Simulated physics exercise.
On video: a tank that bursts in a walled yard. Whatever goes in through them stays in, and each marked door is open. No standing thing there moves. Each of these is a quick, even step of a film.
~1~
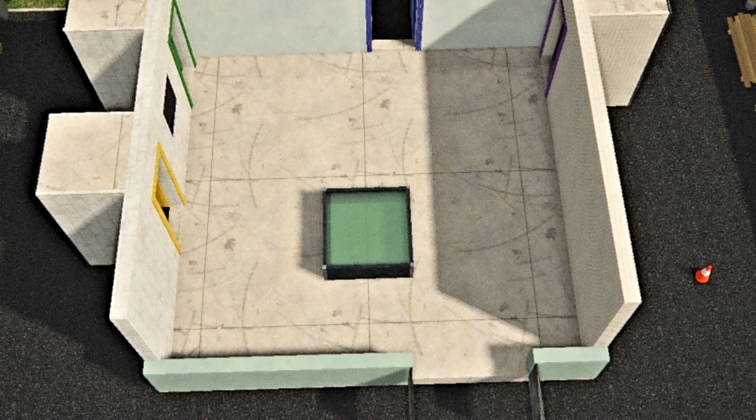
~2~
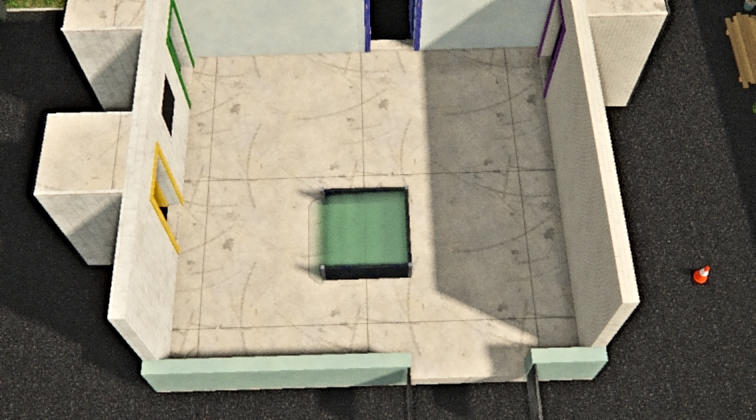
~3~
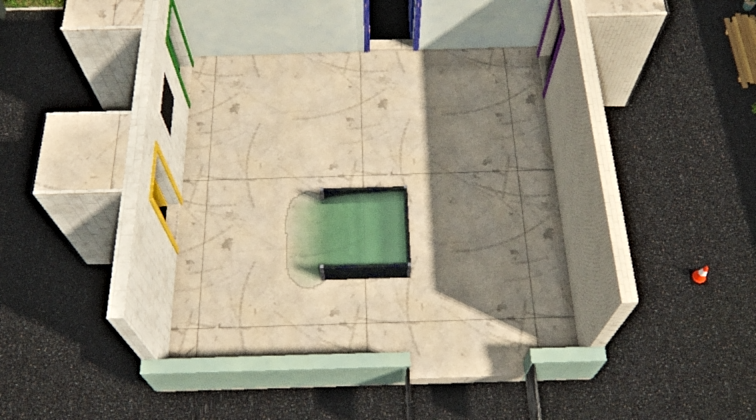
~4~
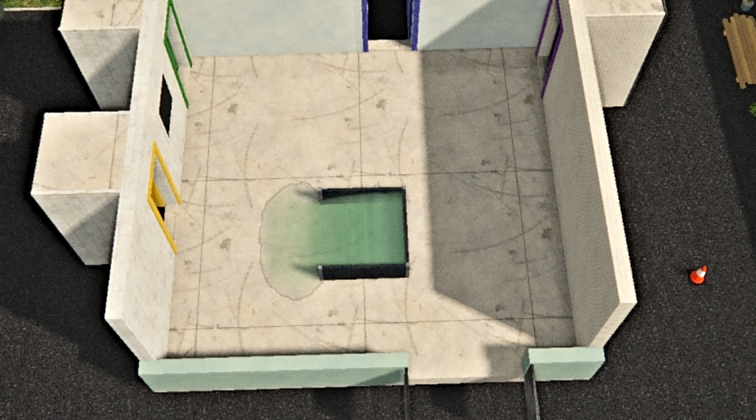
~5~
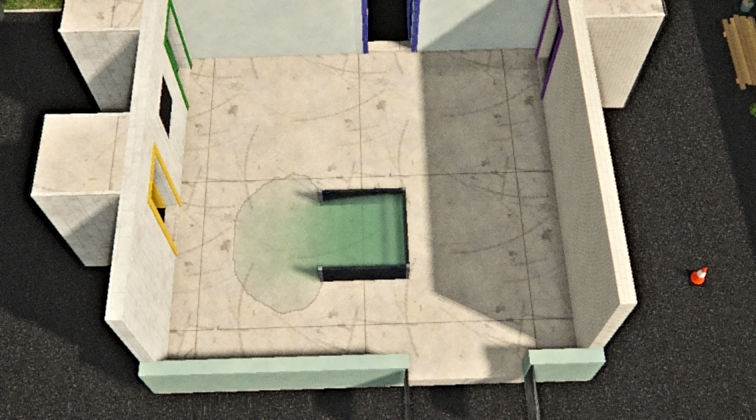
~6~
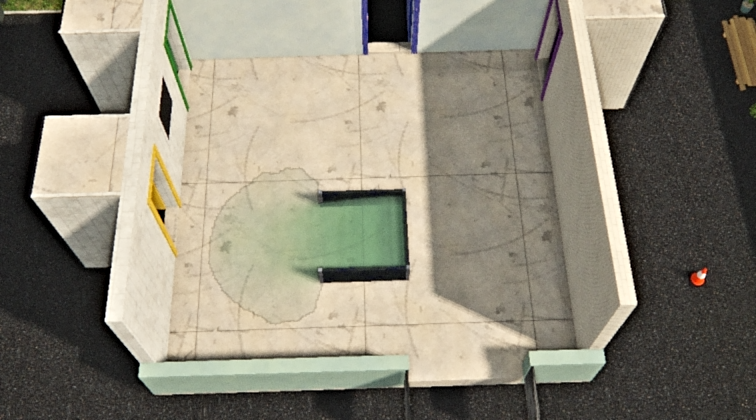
In this clip, a square tank of still green water stands in a walled yard seen from above, then its left side opens and the water pours out leftward, spreading across the pale floor in a widening, thinning rounded sheet.
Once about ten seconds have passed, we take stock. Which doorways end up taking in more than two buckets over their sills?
The green door takes in two or fewer, the yellow door takes in more than two, the purple door takes in two or fewer, the blue door takes in two or fewer.
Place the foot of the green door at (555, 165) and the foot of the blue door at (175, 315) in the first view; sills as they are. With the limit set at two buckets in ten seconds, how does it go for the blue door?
Here, blue door overshoots.
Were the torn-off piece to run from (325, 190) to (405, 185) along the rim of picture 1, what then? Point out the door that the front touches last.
That one is the door marked yellow.
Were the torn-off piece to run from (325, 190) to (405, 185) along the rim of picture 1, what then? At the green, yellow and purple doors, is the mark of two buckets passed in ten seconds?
The green door exceeds the mark; the yellow door falls short; the purple door falls short.
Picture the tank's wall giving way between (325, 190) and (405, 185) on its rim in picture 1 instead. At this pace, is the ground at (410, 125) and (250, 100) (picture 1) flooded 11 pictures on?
Log: Point 1 inundated; point 2 inundated.
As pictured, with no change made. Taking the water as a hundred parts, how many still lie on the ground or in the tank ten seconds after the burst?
Some 84 per cent.
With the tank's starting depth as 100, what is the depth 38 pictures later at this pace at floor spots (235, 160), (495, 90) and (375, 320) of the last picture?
Respectively 6, 0 and 6 per cent.
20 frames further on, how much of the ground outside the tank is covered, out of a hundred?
That's roughly 25 per cent.
A moment on, water covers 20 % of the floor; the green door not reached, the yellow door under two buckets in, the purple door not reached, the blue door not reached.
Next, water covers 25 % of the floor; the green door not reached, the yellow door over two buckets in, the purple door not reached, the blue door not reached.
Then, water covers 25 % of the floor; the green door wet at the sill, nothing in, the yellow door far over two buckets in, the purple door not reached, the blue door not reached.
Later, water covers 45 % of the floor; the green door wet at the sill, nothing in, the yellow door far over two buckets in, the purple door not reached, the blue door not reached.
In the end, water covers 60 % of the floor; the green door under two buckets in, the yellow door far over two buckets in, the purple door not reached, the blue door not reached.
